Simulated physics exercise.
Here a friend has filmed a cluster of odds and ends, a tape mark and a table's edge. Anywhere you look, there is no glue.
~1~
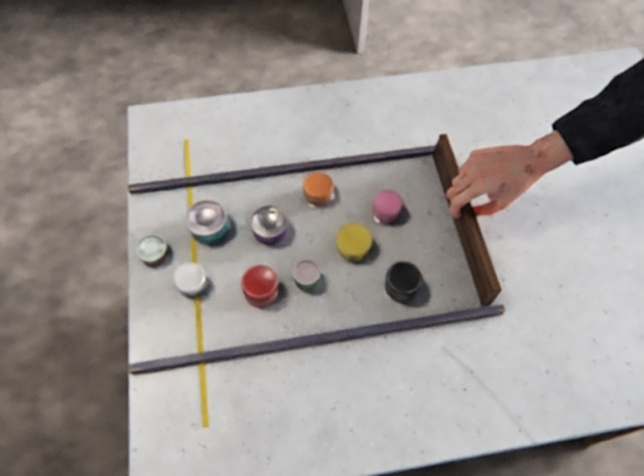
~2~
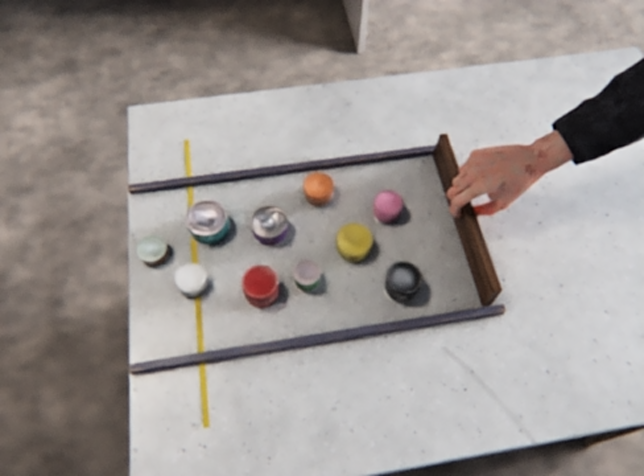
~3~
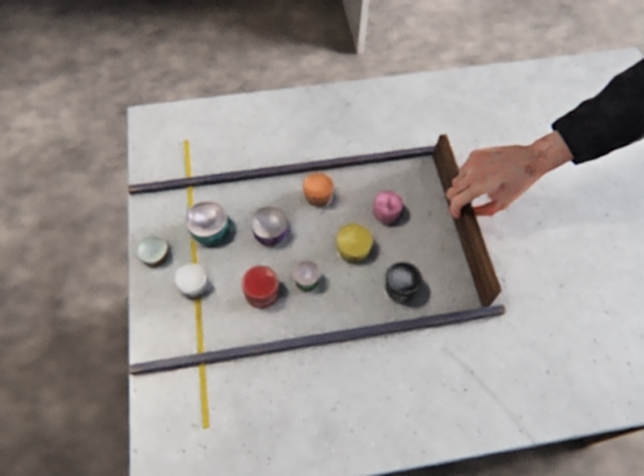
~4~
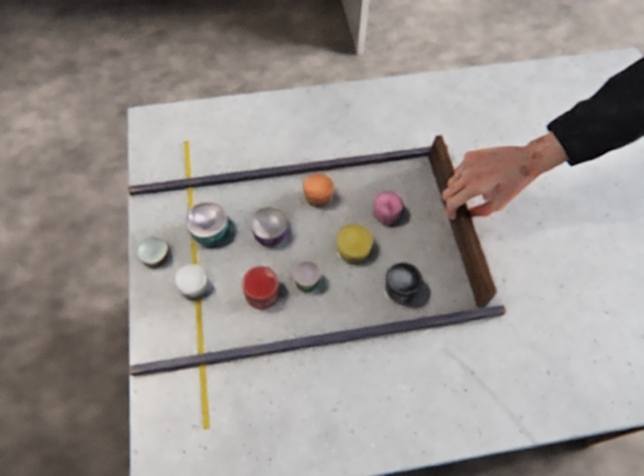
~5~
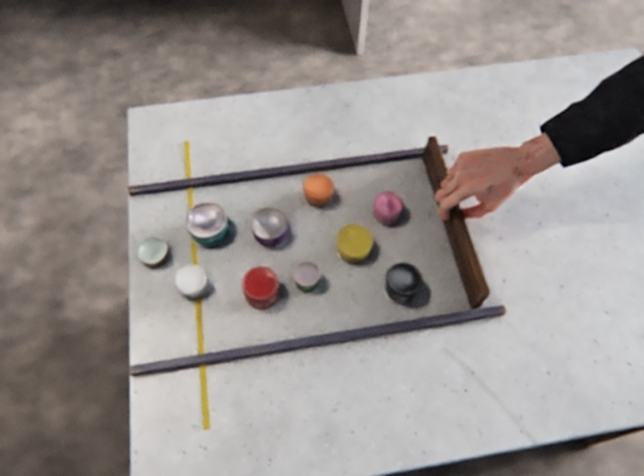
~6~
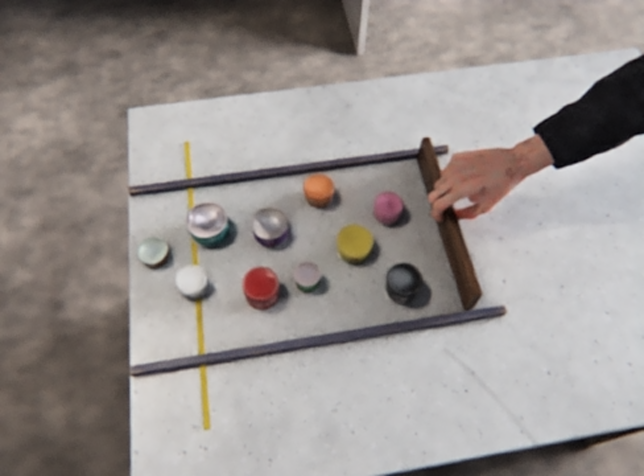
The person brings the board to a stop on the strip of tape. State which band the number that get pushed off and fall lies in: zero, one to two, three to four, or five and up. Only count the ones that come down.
The band is one to two.
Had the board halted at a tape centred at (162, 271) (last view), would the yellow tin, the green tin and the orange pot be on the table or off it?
Going in order, the yellow tin keeps its spot, then the green tin keeps its spot, then the orange pot keeps its spot.
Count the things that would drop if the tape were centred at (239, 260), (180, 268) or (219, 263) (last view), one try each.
Respectively, 0, 3 and 0.
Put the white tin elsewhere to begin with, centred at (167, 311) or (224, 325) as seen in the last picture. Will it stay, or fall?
Results in order - down; still up.
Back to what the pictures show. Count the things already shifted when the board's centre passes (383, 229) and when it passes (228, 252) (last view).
Counts: 2 / 10.
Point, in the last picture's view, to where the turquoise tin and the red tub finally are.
Going in order, first (140, 222) and next (152, 311).
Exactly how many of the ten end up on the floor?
The figure is 1, exactly.
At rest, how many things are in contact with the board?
That number would be 5.
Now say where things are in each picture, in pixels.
In the first picture, brown tin (153, 251); white tin (191, 281); turquoise tin (208, 223); board (464, 216); tape (195, 264).
In the second picture, white tin (191, 281); red tub (261, 287).
In the third picture, turquoise tin (208, 223); pink tin (387, 208).
In the fourth picture, brown tin (154, 253); yellow tin (354, 244).
In the fifth picture, white tin (192, 283); board (453, 218).
In the sixth picture, brown tin (154, 253); white tin (192, 283); turquoise tin (209, 225); board (446, 220); tape (196, 266).
Soon after, none off yet; brown tin at rest near (154, 253); white tin at rest near (192, 283); turquoise tin at rest near (209, 225).
Then, none off yet; brown tin at rest near (154, 253); white tin at rest near (192, 283); turquoise tin moved a little near (195, 225).
By the end, the number that fall off is one or two; fallen, brown tin.
